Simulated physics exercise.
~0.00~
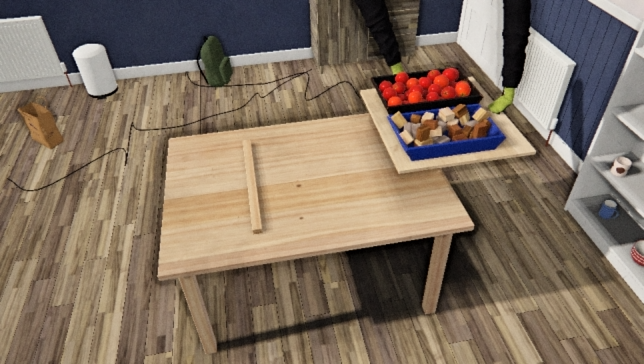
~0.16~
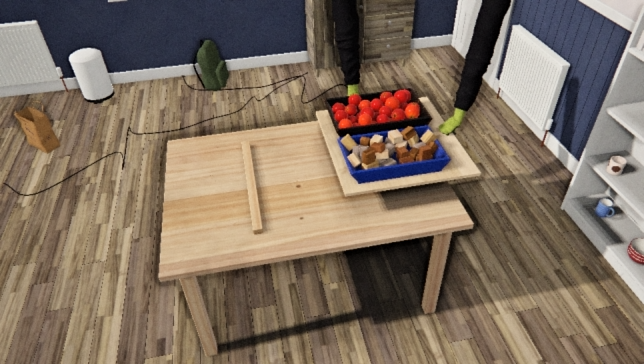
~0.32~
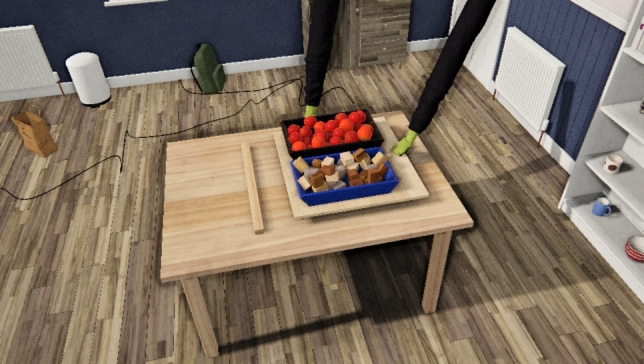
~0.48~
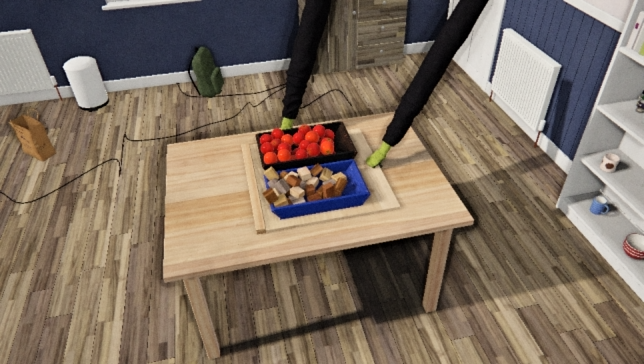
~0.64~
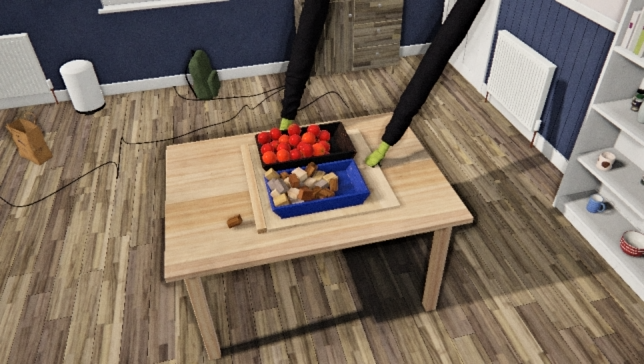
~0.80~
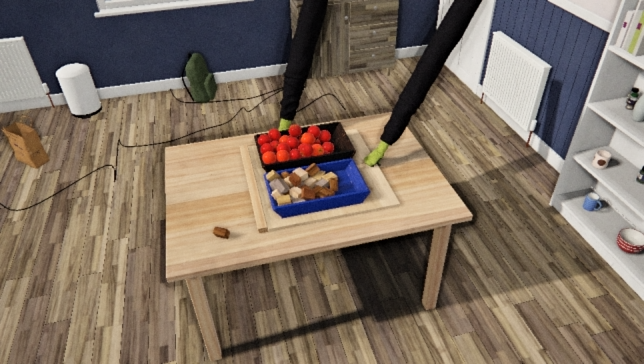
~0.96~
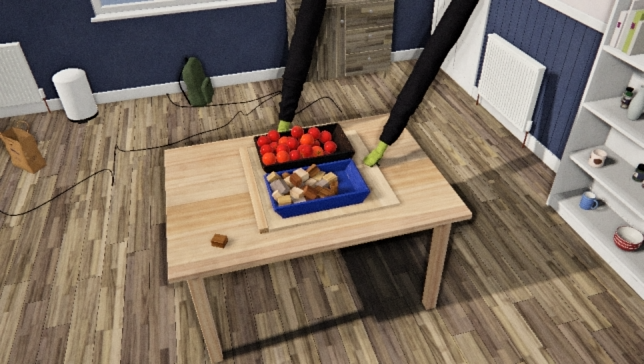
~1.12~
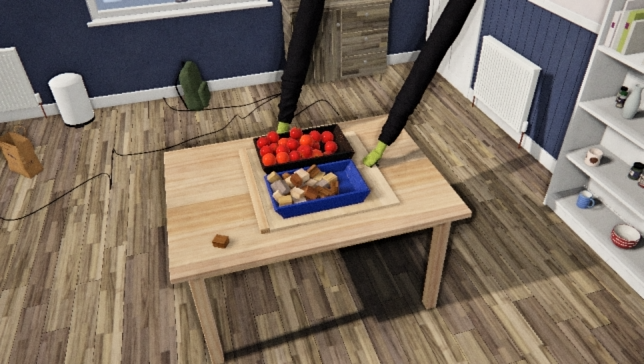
Two dark-sleeved arms with green gloved hands hold a pale board carrying a black box of red tomatoes and, nearer the viewer, a blue box of wooden blocks, seen from above in a room with blue walls and a wood floor. A light wooden table with a batten across it stands in the middle, white shelves at right. The hands swing the board left and down onto the table until it stops at the batten. One brown block leaves the blue box, tumbles left towards the near edge and comes to rest on the tabletop. The other blocks and the tomatoes stay in their boxes, the hands still on the board.
